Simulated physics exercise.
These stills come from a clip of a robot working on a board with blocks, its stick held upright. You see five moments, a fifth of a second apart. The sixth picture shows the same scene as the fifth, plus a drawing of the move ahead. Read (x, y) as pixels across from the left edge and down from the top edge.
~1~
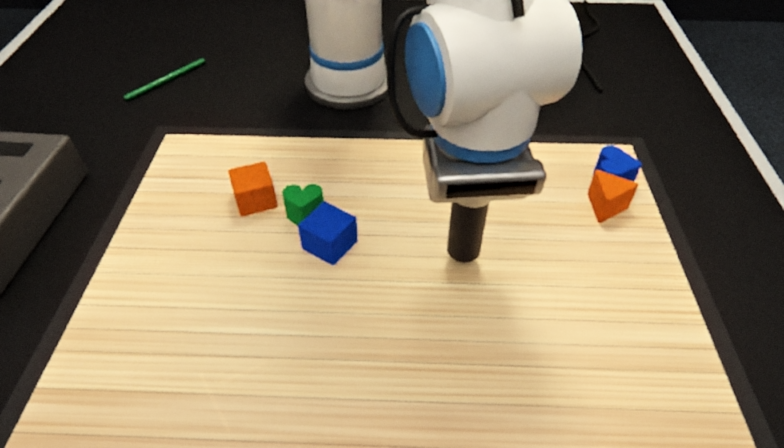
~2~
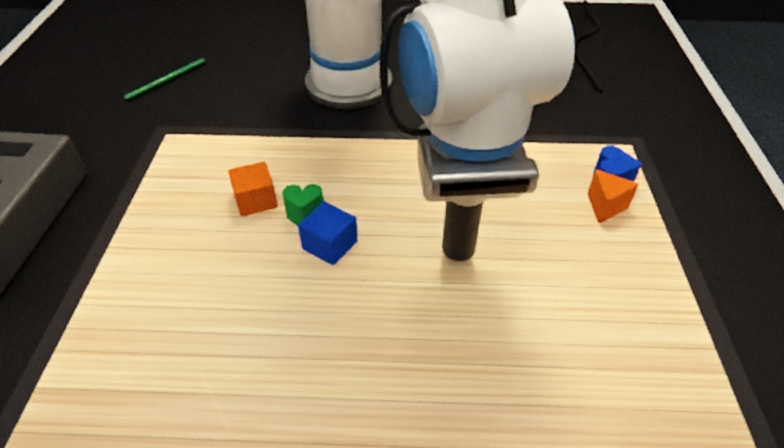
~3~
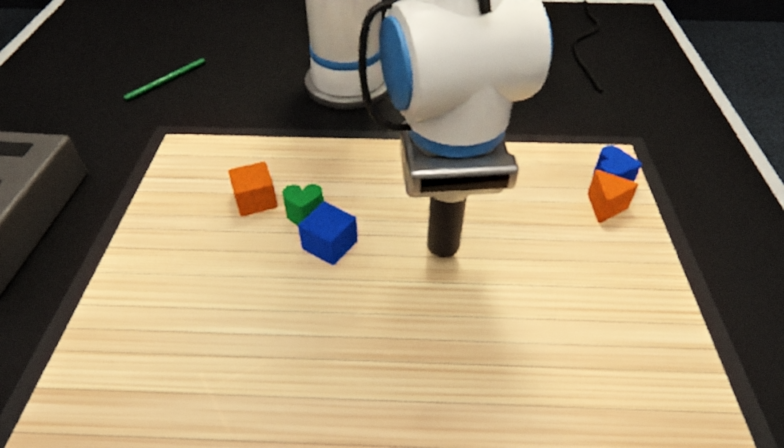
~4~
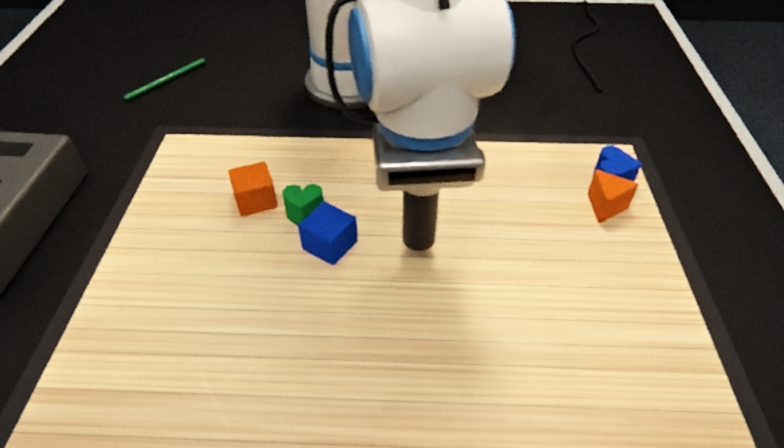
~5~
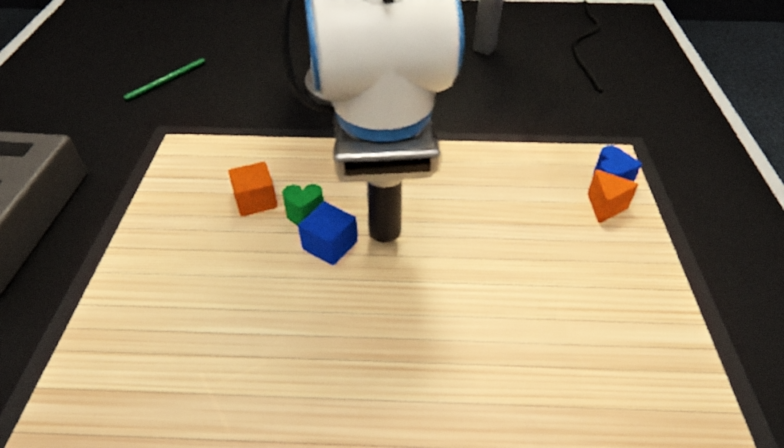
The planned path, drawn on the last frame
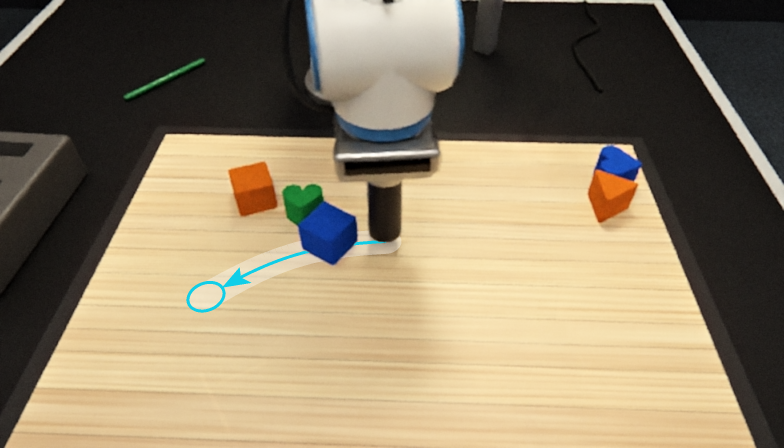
A white and blue robot arm slid its dark stick leftward over a wooden board, drawing close to a blue block beside a green heart and an orange block, while all the blocks stayed still.
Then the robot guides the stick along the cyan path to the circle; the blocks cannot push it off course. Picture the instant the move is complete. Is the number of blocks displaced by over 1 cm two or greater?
The answer is no.
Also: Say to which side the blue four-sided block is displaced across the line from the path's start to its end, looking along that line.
The right-hand side.
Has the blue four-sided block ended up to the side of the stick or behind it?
I believe so.
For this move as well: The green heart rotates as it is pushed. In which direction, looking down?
That block twists clockwise.
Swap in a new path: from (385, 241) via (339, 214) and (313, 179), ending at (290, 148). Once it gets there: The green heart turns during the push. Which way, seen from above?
From above, the turn goes anticlockwise.
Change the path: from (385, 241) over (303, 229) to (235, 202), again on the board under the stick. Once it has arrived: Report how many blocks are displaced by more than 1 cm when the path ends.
3 or more blocks.
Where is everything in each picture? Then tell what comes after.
The first picture shows stick's lower end at (463, 250); orange four-sided block at (250, 177); green heart at (302, 193); blue four-sided block at (327, 221).
The second picture shows stick at (458, 249); blocks still.
The third picture shows stick at (443, 245); blocks still.
The fourth picture shows stick at (419, 239); blocks still.
The fifth picture shows stick at (385, 231); orange four-sided block at (250, 177); green heart at (302, 193); blue four-sided block at (327, 221).
Drawn move, from (385, 241) over (325, 248) and (265, 266) to (206, 296).
On the path given first. One third of the way, stick at (322, 238); green heart at (298, 192), turned 20° clockwise; blue four-sided block at (275, 228).
Two thirds of the way, stick at (260, 256); green heart at (298, 192), turned 20° clockwise; blue four-sided block at (223, 233).
At the end, stick at (202, 286); orange four-sided block still; green heart at (298, 192), turned 20° clockwise; blue four-sided block at (211, 233), turned 15° clockwise.
